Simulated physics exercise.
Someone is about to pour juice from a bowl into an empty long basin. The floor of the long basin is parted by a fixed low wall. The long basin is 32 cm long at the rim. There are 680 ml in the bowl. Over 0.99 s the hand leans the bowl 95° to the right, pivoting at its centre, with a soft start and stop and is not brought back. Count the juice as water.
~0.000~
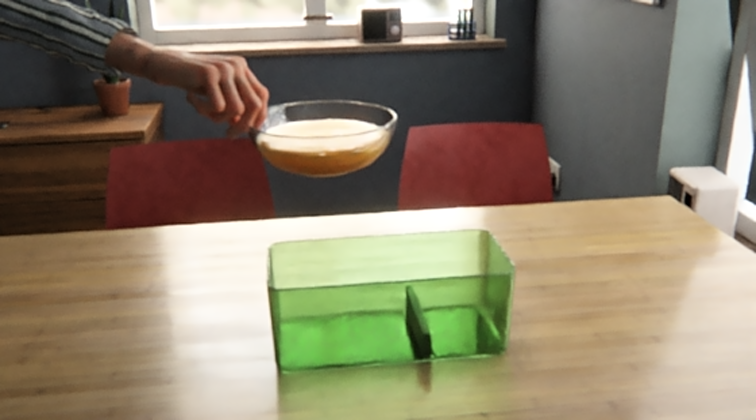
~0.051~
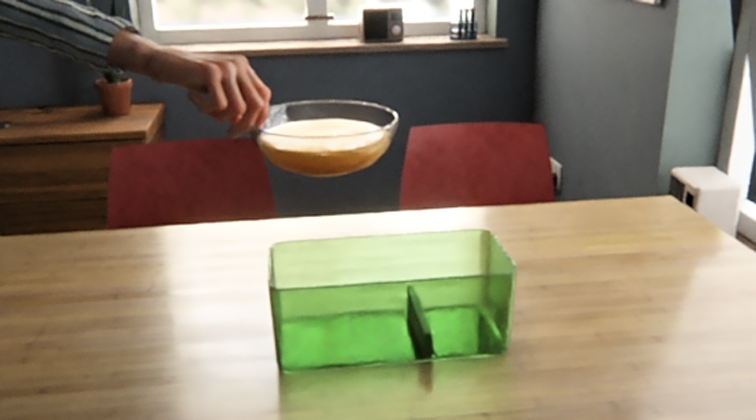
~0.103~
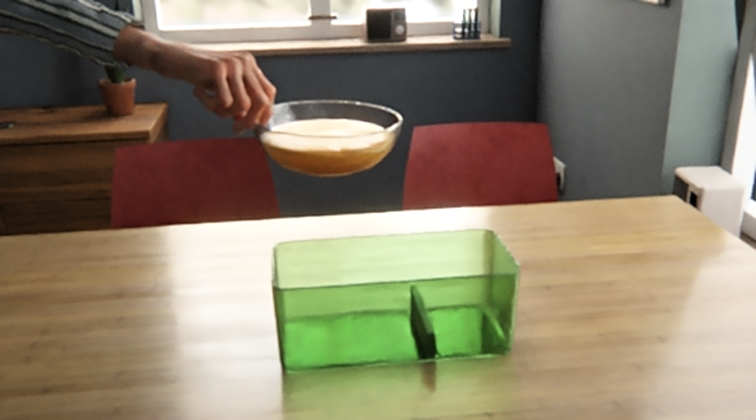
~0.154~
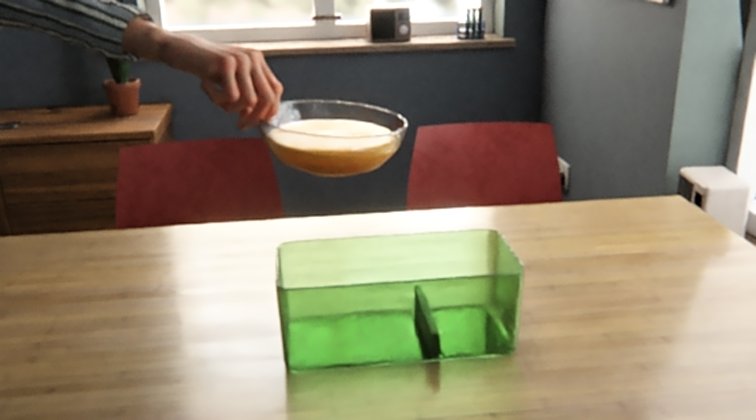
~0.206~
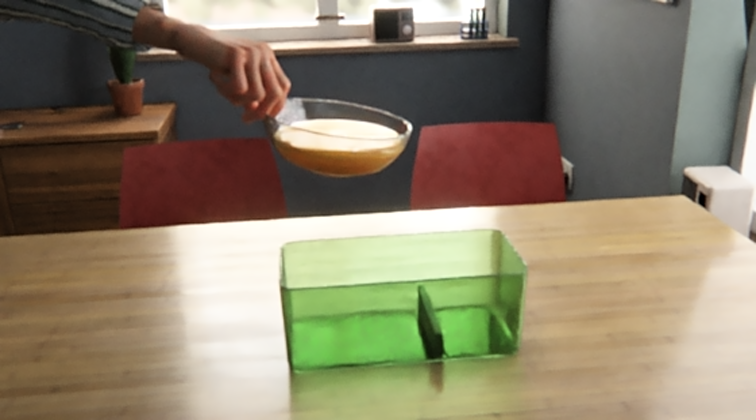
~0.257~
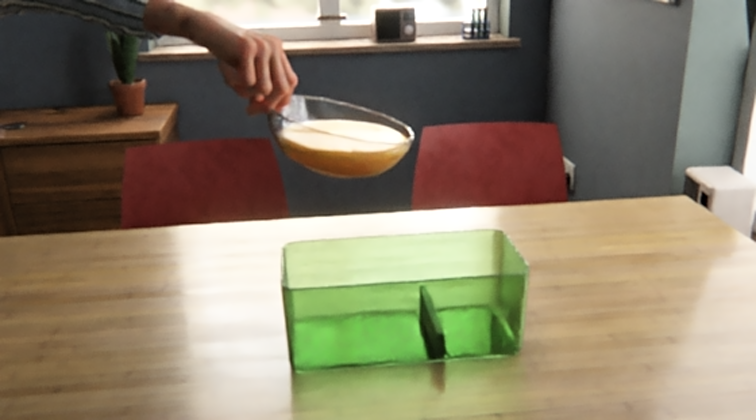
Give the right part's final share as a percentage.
Roughly 65 per cent is past the wall.
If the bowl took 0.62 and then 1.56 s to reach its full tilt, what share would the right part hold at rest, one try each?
In turn about 55 and 75 per cent.
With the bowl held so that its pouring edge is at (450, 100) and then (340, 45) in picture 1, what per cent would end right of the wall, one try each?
First 60, then 30 per cent.
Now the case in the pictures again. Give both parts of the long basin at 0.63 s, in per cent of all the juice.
Some 0 per cent left and 20 right.
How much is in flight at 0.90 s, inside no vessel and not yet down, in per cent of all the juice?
Some 7 per cent.
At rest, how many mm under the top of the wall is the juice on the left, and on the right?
Some 32 mm on the left and 10 mm on the right.
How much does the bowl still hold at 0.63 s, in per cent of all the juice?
About 32 per cent.
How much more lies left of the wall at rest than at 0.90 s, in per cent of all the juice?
Near 10 in a hundred.
Then, 0.63 s in, the tilt is 67° and 31 per cent is still to pour, 0 is left of the wall and 20 right of it.
Then, 0.90 s in, the tilt is 93° and 1 per cent is still to pour, 24 is left of the wall and 67 right of it.
Then, 1.18 s in, the tilt is 95° and 0 per cent is still to pour, 33 is left of the wall and 65 right of it.
Then, 1.49 s in, the tilt is 95° and 0 per cent is still to pour, 33 is left of the wall and 65 right of it.
Finally, 33 per cent lies left of the wall, 65 right of it and 1 outside.
